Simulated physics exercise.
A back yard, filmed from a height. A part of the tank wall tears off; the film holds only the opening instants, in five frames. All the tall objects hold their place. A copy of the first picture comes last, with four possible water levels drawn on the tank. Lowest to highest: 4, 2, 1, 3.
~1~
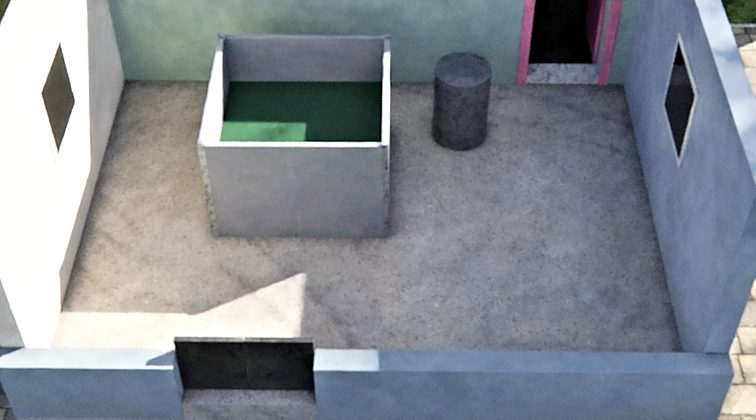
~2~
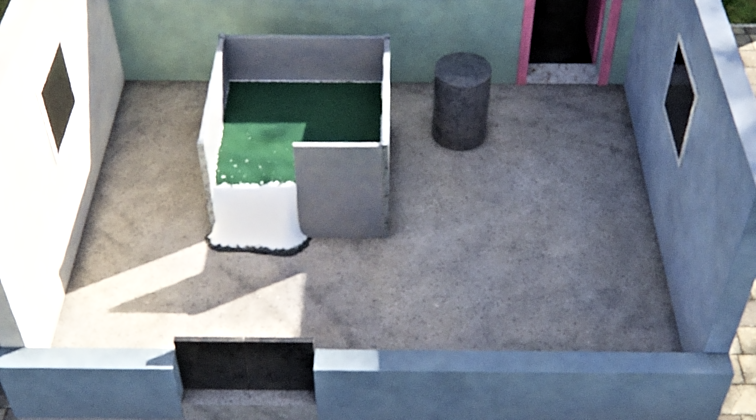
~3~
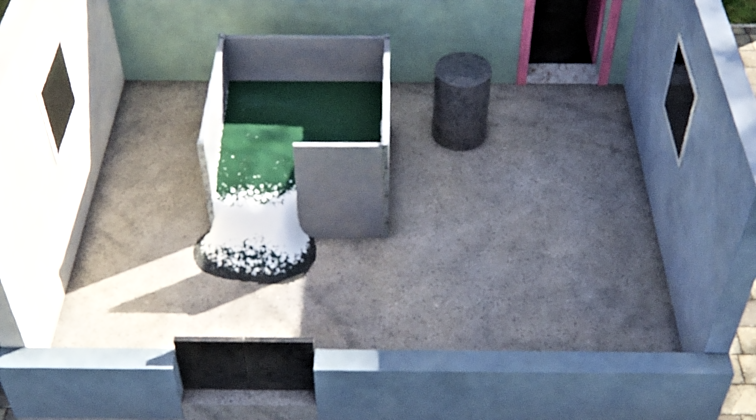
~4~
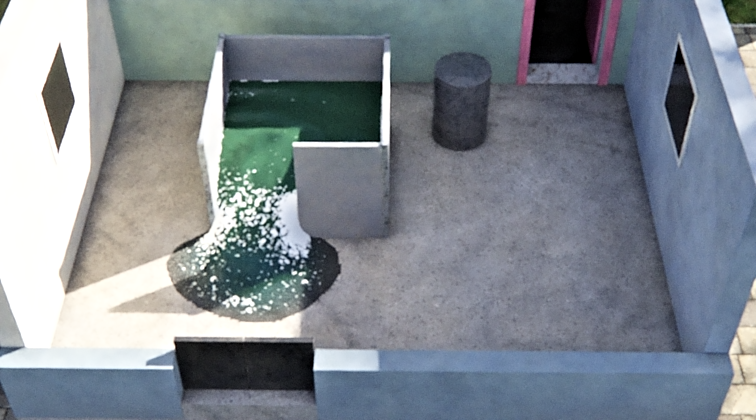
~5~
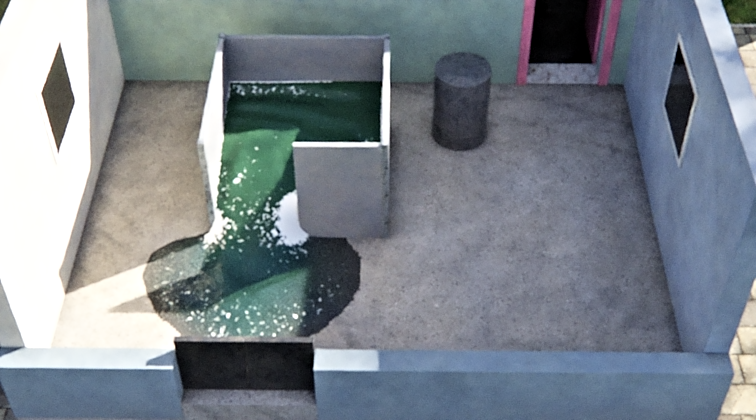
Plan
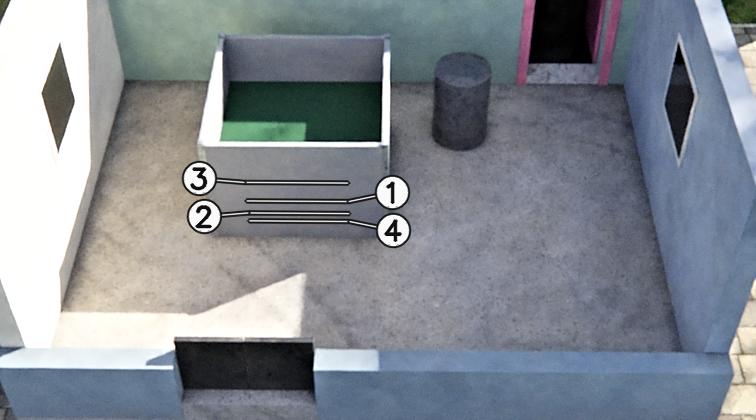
Green water pours from an opening in a gray tank and spreads across the yard.
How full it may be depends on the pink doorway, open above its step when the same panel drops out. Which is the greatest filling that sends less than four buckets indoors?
That is line 3.
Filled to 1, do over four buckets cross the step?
No, not at all.
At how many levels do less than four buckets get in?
All four.
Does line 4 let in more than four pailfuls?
No.
On the marked copy, 1 at (297, 201); 2 at (298, 213); 3 at (296, 182); 4 at (299, 221); from the bottom up 4, 2, 1, 3.
With 1, nothing gets over.
With 2, nothing gets over.
With 3, a splash gets over, under a bucket.
With 4, nothing gets over.
